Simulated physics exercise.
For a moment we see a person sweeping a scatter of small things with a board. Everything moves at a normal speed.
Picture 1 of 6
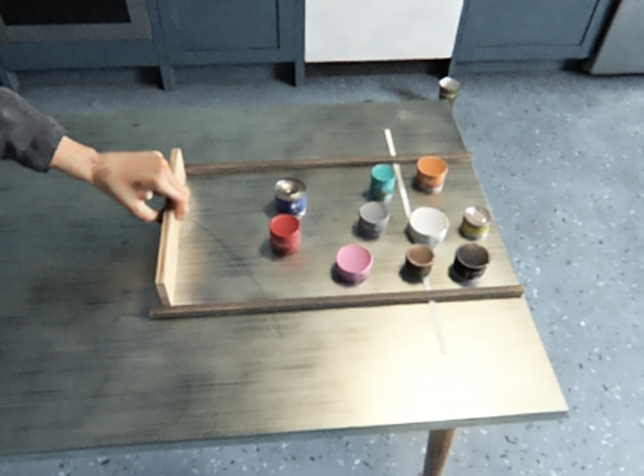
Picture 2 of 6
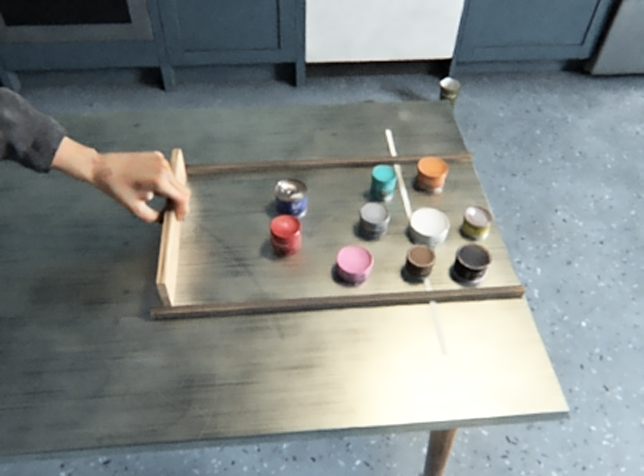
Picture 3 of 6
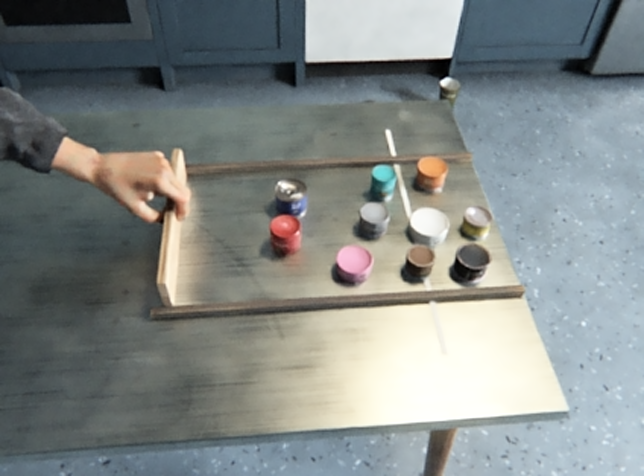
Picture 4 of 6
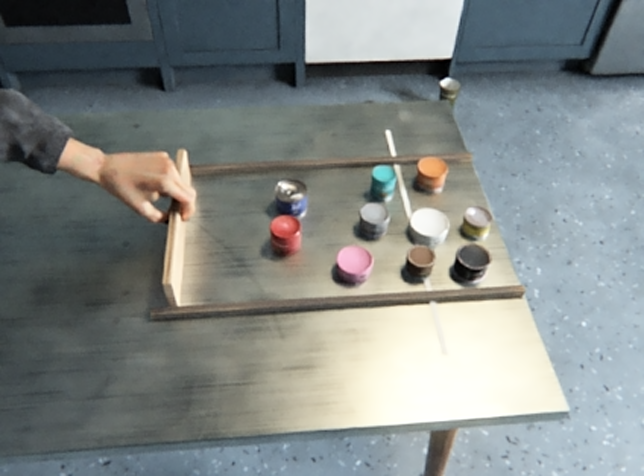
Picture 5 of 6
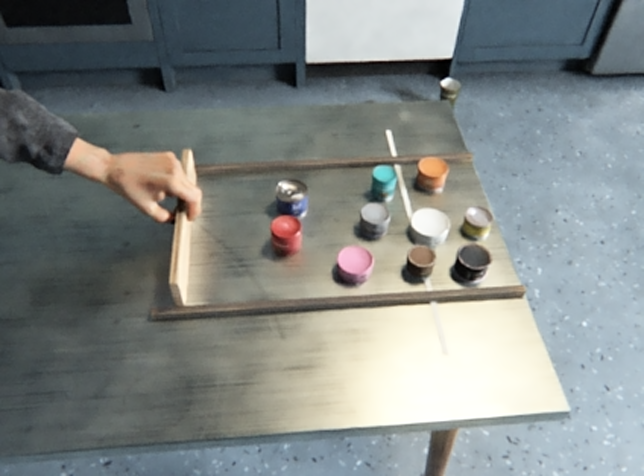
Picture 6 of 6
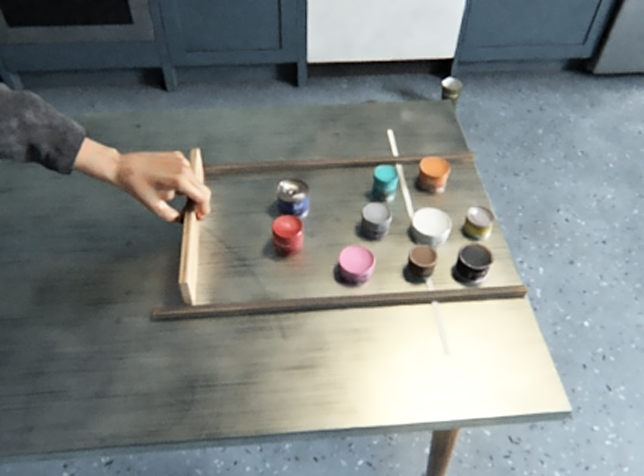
On a kitchen table, a hand holding an upright board still, then sliding it slightly right toward scattered colourful little pots.
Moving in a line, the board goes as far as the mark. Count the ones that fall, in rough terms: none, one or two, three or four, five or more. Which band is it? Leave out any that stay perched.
The band is none.
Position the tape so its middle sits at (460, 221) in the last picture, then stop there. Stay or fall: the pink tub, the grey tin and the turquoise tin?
First the pink tub, which stays on top, then the grey tin, which stays on top, and the turquoise tin, which stays on top.
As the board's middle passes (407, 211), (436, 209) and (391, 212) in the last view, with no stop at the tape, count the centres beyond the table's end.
In order of the places given, that's 0, 2 and 0.
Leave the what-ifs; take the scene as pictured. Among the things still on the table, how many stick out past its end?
The total would be 2.
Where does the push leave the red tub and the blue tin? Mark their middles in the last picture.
In the last picture the red tub sits around (435, 233) and the blue tin around (425, 192).
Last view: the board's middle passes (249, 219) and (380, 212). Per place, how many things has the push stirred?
The counts are 0 and 7.
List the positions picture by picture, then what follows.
The first picture shows yellow tin (476, 222); black tin (471, 262); orange pot (431, 174); board (172, 222); tape (411, 223).
The second picture shows black tin (472, 263); turquoise tin (383, 183).
The third picture shows orange pot (431, 174); pink tub (354, 265).
The fourth picture shows yellow tin (477, 222); grey tin (374, 221).
The fifth picture shows black tin (472, 263); board (184, 223).
The sixth picture shows yellow tin (479, 222); black tin (474, 263); orange pot (433, 174); board (192, 222); tape (414, 224).
Soon after, none off yet; yellow tin at rest near (479, 222); black tin at rest near (474, 263); orange pot at rest near (433, 174).
At rest, the number that fall off is zero.
